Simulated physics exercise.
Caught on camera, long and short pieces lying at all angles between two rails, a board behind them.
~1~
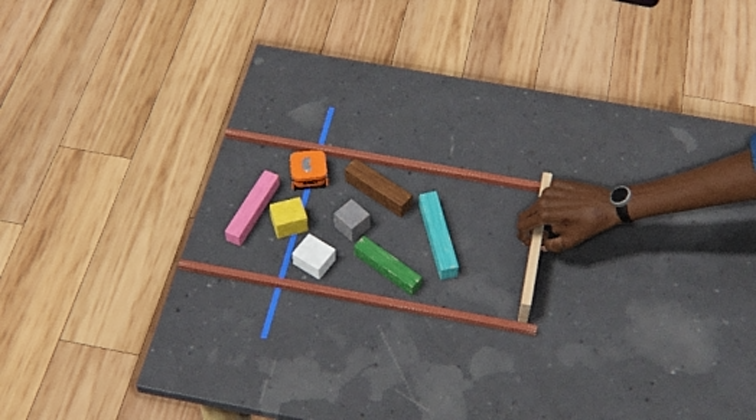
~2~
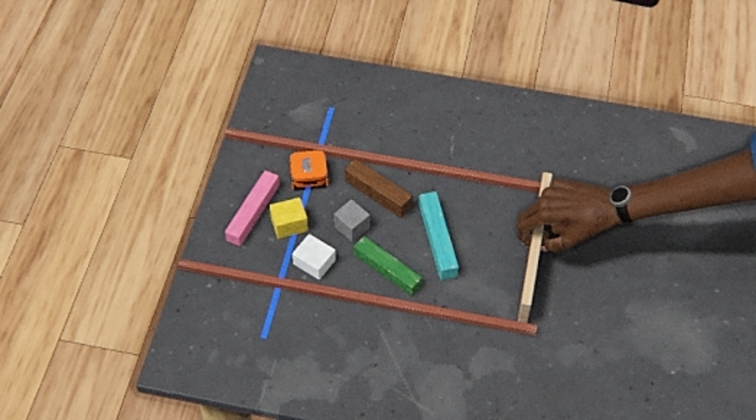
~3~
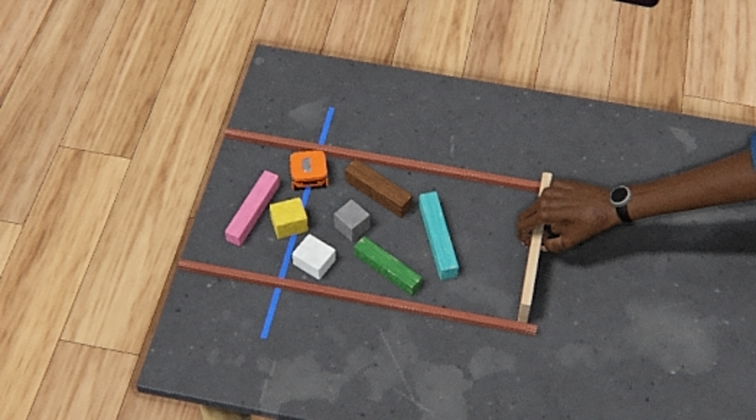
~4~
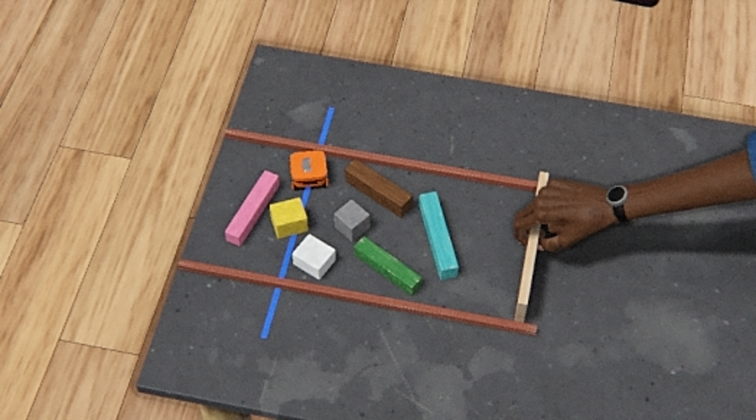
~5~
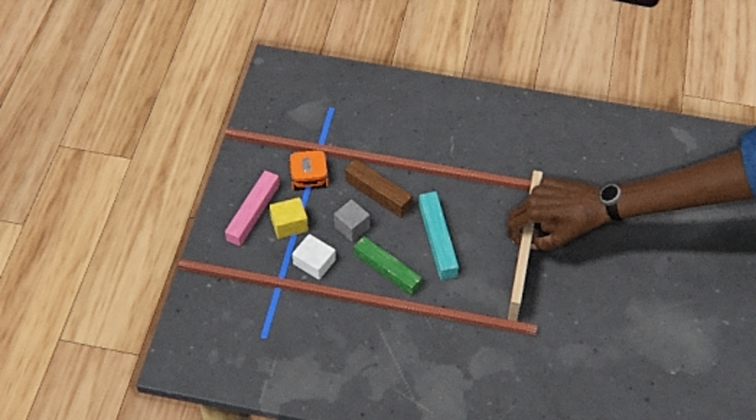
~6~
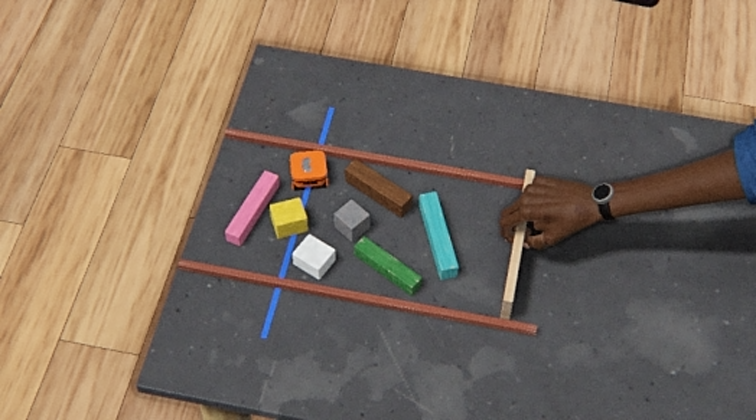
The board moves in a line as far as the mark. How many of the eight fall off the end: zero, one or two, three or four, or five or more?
The number that fall off is zero.
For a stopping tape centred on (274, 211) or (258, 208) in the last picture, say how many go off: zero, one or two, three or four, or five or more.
Taking them in turn, 1 or 2; one to two.
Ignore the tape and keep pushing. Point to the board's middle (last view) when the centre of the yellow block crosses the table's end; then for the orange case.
Its middle is around (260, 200) and around (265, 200).
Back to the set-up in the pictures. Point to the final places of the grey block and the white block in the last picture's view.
First (267, 197), then (236, 252).
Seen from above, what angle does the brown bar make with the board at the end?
Near 55 degrees.
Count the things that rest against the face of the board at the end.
The number is 2.
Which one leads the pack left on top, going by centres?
The pink bar.
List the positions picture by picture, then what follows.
In the first picture, pink bar (253, 208); yellow block (289, 218); orange case (309, 171); board (535, 247); tape (300, 216).
In the second picture, yellow block (289, 218); grey block (352, 221).
In the third picture, orange case (309, 171); green bar (388, 266).
In the fourth picture, pink bar (253, 208); turquoise bar (438, 235).
In the fifth picture, yellow block (289, 218); board (526, 245).
In the sixth picture, pink bar (253, 208); yellow block (289, 218); orange case (309, 171); board (518, 244); tape (300, 216).
Soon after, none off yet; pink bar at rest near (253, 208); yellow block at rest near (289, 218); orange case at rest near (309, 171).
In the end, the number that fall off is zero.
